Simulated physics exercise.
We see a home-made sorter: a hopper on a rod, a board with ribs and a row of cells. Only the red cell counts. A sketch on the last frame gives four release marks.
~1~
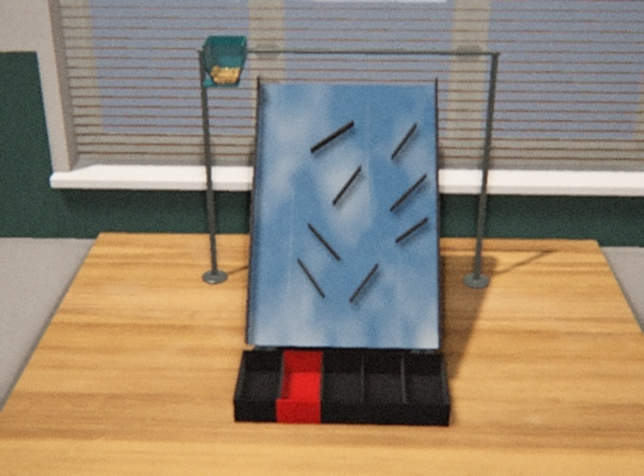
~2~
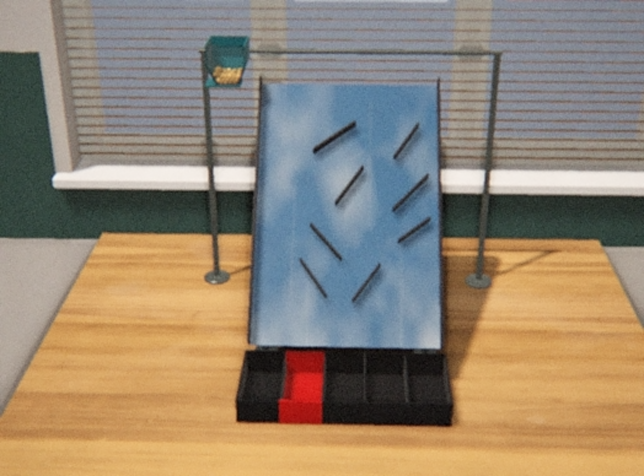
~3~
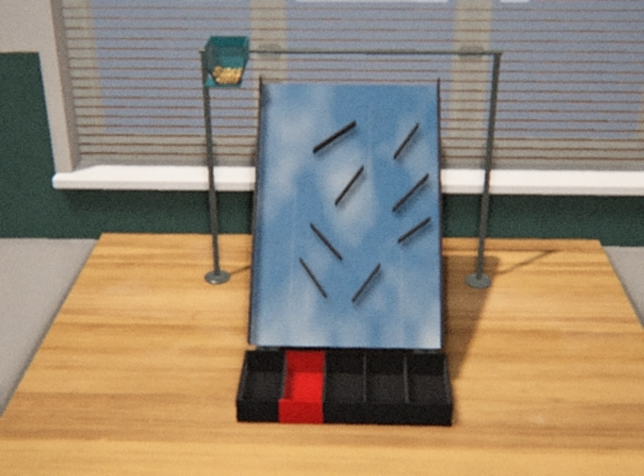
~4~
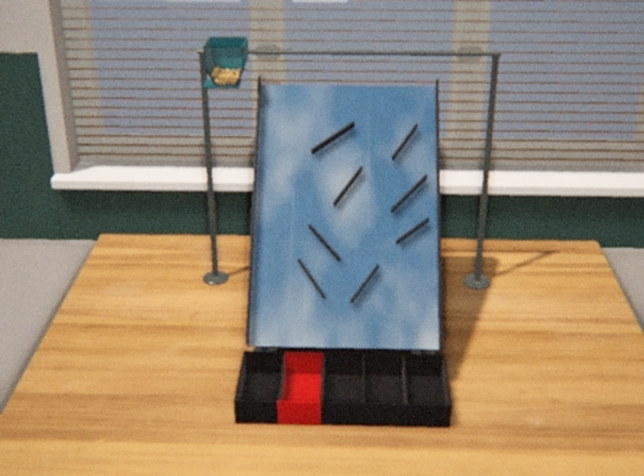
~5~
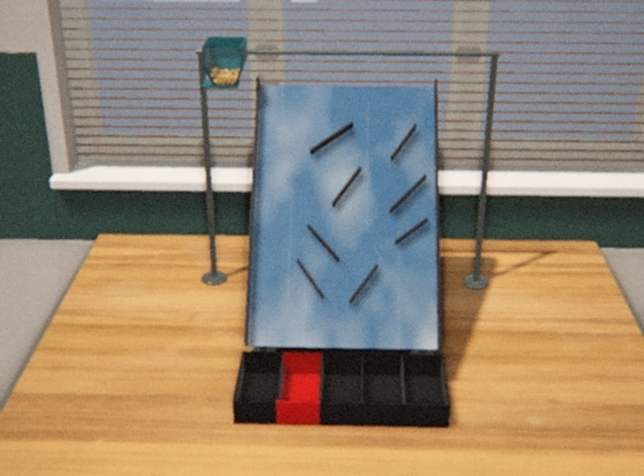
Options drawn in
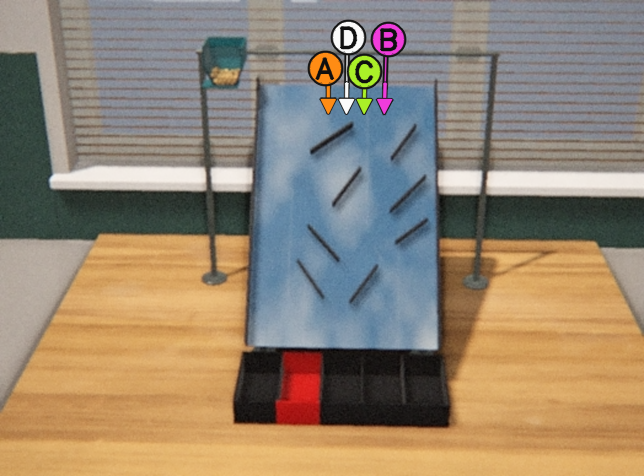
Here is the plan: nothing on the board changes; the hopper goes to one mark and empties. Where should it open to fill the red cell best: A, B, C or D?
B.
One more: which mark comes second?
Mark C.
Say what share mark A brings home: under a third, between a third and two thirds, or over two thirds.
Mark A gives under a third.
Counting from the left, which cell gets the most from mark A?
The first.
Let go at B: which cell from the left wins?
It is the second one.
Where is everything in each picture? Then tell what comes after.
The first frame shows hopper near (227, 78), dried chickpeas, door shut.
The second frame shows ribs (313, 149) to (355, 121), (395, 155) to (419, 123), (335, 202) to (363, 165).
The third frame shows ribs (393, 208) to (429, 173), (311, 223) to (341, 257), (399, 240) to (430, 217).
The fourth frame shows ribs (299, 259) to (324, 296), (351, 300) to (379, 264).
The fifth frame shows red cell near (298, 412), number 2 of 5 from the left.
On the marked copy, mark A meets the board at (328, 108); mark B meets the board at (384, 108); mark C meets the board at (364, 108); mark D meets the board at (346, 108).
Choosing A, only a few in the red cell, all but a few in other cells, only a few outside the box.
Choosing B, close to two thirds in the red cell, close to a third in other cells.
Choosing C, close to a third in the red cell, close to two thirds in other cells, only a few outside the box.
Choosing D, a small share in the red cell, the bulk in other cells, a small share outside the box.
